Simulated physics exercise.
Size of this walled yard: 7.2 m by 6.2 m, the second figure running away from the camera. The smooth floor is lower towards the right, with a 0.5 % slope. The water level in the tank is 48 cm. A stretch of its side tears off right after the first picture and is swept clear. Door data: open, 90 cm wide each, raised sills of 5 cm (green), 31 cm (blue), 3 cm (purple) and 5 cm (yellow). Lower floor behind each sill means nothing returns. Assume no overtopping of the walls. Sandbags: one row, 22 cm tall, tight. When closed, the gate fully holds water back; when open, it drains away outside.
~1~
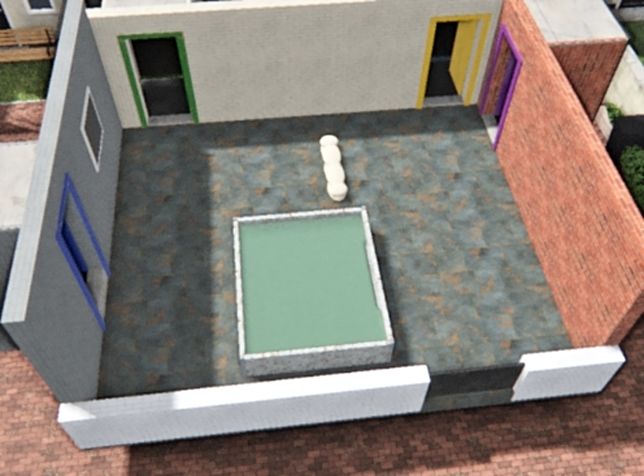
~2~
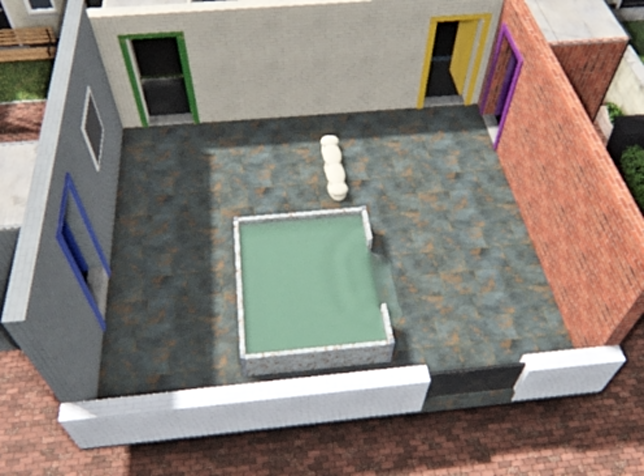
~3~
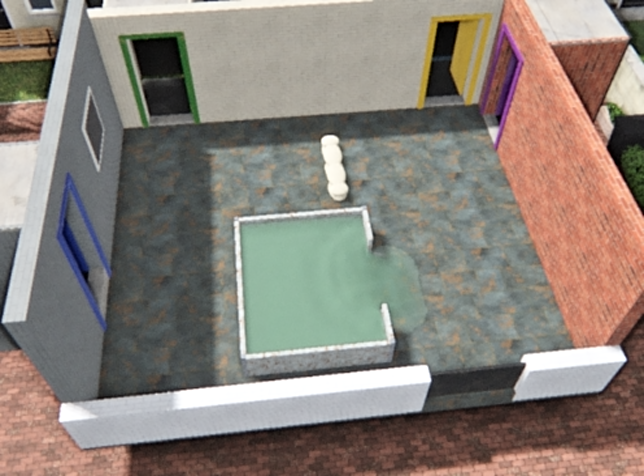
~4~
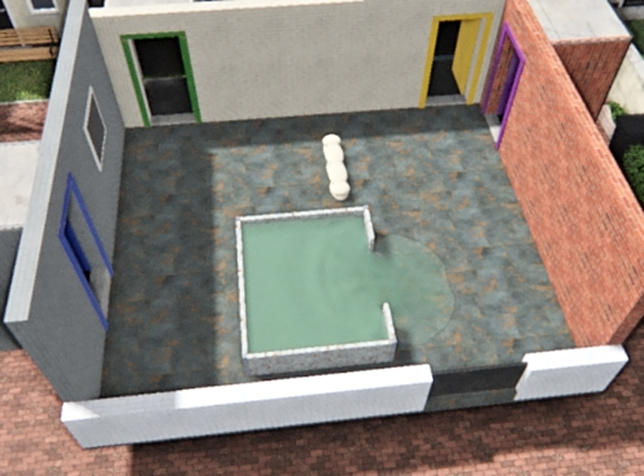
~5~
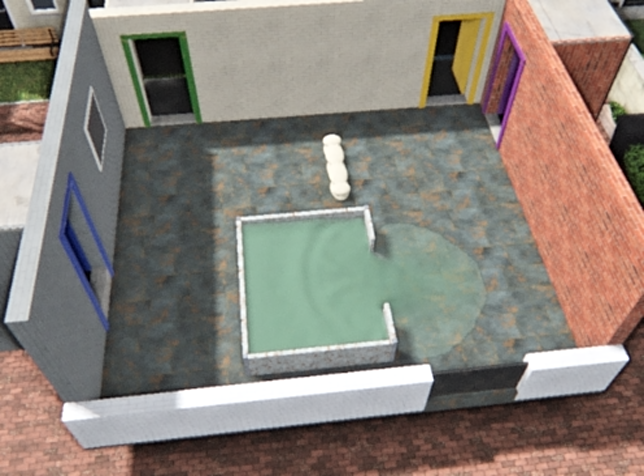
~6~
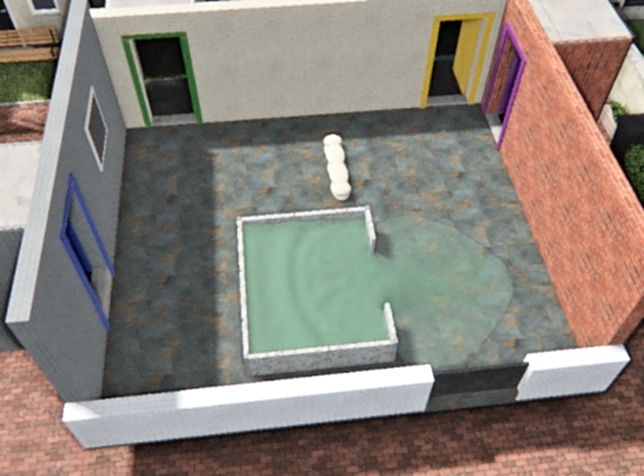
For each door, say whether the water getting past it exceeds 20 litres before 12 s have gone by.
Green door: The total remains smaller than the cap; blue door: The total remains smaller than the cap; purple door: The total grows larger than the cap; yellow door: The total grows larger than the cap.
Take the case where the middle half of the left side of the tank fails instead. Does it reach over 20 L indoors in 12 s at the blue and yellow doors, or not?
Against the limit, the blue door stays within it and the yellow door stays within it.
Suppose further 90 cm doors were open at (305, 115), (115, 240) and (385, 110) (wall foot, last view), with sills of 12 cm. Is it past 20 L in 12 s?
Note, doorways in listed order: Stays short, stays short, stays short.
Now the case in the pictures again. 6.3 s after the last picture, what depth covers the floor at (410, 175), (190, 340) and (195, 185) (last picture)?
Close to 2, 0 and 0 centimetres.
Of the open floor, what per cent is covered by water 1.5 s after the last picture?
Close to 25 in a hundred parts are wet.
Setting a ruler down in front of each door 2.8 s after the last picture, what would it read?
Door by door, in cm: Green reads 0, blue reads 0, purple reads 6, yellow reads 13.
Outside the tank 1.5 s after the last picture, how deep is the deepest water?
34 cm or so.
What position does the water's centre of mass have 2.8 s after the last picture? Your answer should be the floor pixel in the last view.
Centre: Approx. (410, 278) px.
Then, 0.7 s after the last picture water covers 20 % of the floor and is deepest (28 cm) near (389, 288); green door not reached, blue door not reached, purple door not reached, yellow door not reached.
Then, 1.5 s after the last picture water covers 25 % of the floor and is deepest (34 cm) near (582, 359); green door not reached, blue door not reached, purple door not reached, yellow door not reached.
Then, 2.8 s after the last picture water covers 35 % of the floor and is deepest (24 cm) near (540, 256); green door not reached, blue door not reached, purple door 6 cm at the sill, 2 L in, yellow door 13 cm at the sill, 9 L in.
Then, 6.3 s after the last picture water covers 60 % of the floor and is deepest (16 cm) near (586, 370); green door not reached, blue door not reached, purple door 9 cm at the sill, 26 L in, yellow door 15 cm at the sill, 149 L in.
Then, 11.3 s after the last picture water covers 90 % of the floor and is deepest (11 cm) near (486, 121); green door 3 cm at the sill, 0 L in, blue door 3 cm at the sill, 0 L in, purple door 8 cm at the sill, 103 L in, yellow door 10 cm at the sill, 266 L in.
